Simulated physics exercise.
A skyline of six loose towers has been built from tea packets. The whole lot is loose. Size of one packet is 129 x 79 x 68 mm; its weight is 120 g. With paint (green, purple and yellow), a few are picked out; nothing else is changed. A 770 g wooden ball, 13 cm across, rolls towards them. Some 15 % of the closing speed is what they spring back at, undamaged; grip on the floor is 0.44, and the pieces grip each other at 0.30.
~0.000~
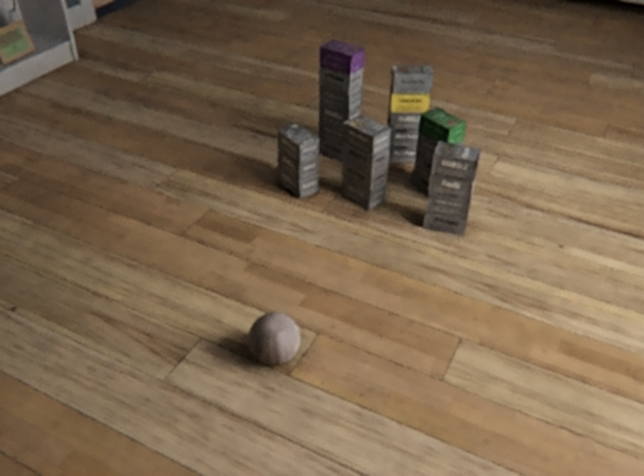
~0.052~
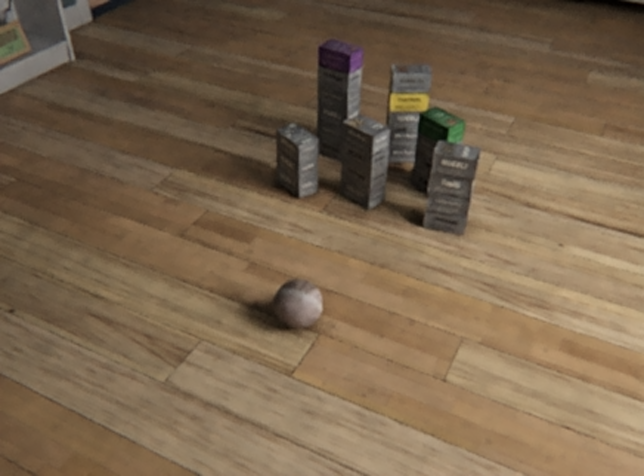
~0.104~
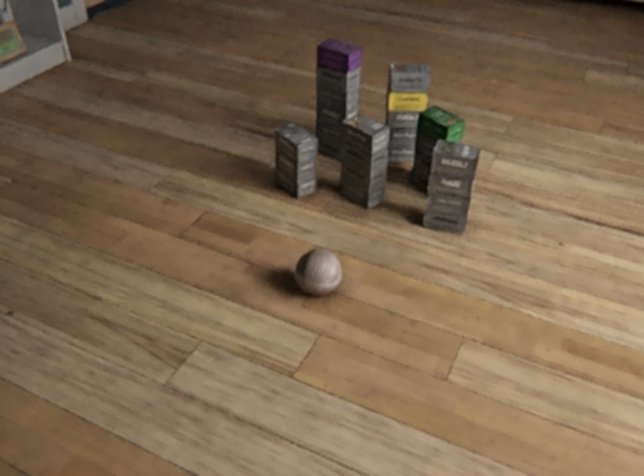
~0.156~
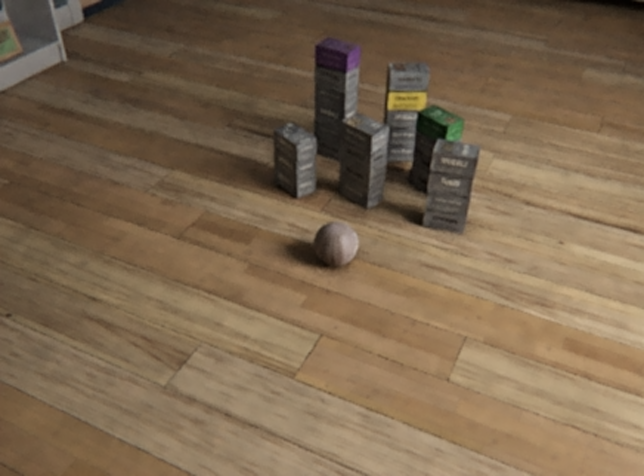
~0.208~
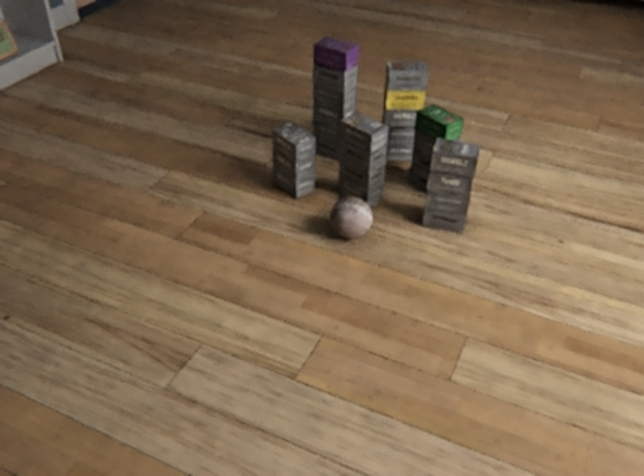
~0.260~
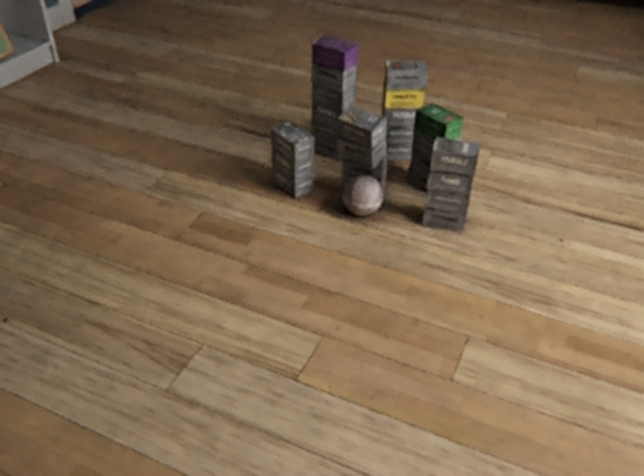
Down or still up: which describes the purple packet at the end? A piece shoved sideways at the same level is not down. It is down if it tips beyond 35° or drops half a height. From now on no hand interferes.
Still up.
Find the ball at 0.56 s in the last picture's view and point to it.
Look close to (415, 136).
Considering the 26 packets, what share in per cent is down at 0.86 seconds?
By then 20 %.
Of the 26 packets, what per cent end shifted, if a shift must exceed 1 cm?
Displaced: 35 %.
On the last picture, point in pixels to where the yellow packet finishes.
Its centre ends up near pixel (422, 131) in the last picture.
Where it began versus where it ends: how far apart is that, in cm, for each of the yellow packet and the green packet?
Roughly yellow 26, green 0.
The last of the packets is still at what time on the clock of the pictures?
At roughly 1.5 s.
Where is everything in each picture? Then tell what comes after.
In the first frame (we follow the side turned to the camera; the camera moves round a little), ball (275, 338) 59 cm from contact, 2.6 m/s; purple packet (335, 61); green packet (433, 131); yellow packet (410, 104); no piece has moved.
In the second frame, ball (298, 304) 45 cm from contact, 2.6 m/s; purple packet (334, 60).
In the third frame, ball (318, 272) 32 cm from contact, 2.6 m/s; purple packet (332, 60).
In the fourth frame, ball (336, 244) 19 cm from contact, 2.6 m/s; purple packet (331, 59).
In the fifth frame, ball (351, 218) 56 mm from contact, 2.6 m/s; purple packet (329, 58).
In the sixth frame, ball (363, 195) after contact, 2.0 m/s; purple packet (328, 58); green packet (430, 127); yellow packet (405, 100); steepest lean 10°, the packet at (384, 168); 4 stirred so far.
Around 0.40 s, ball still moving; 3 of the 26 packets down; purple packet unmoved; yellow packet tipped 6°.
Around 0.56 s, ball still moving; 5 of the 26 packets down; purple packet unmoved; yellow packet tipped 44°, 41 mm lower.
Around 0.86 s, ball still moving; 5 of the 26 packets down; purple packet unmoved; yellow packet 20 cm lower.
Finally (1.5 s), ball rolling away; 7 of the 26 packets down; purple packet unmoved; yellow packet 20 cm lower; green packet unmoved. Seen by the last camera, middles, purple packet near (334, 54), yellow packet near (422, 131).
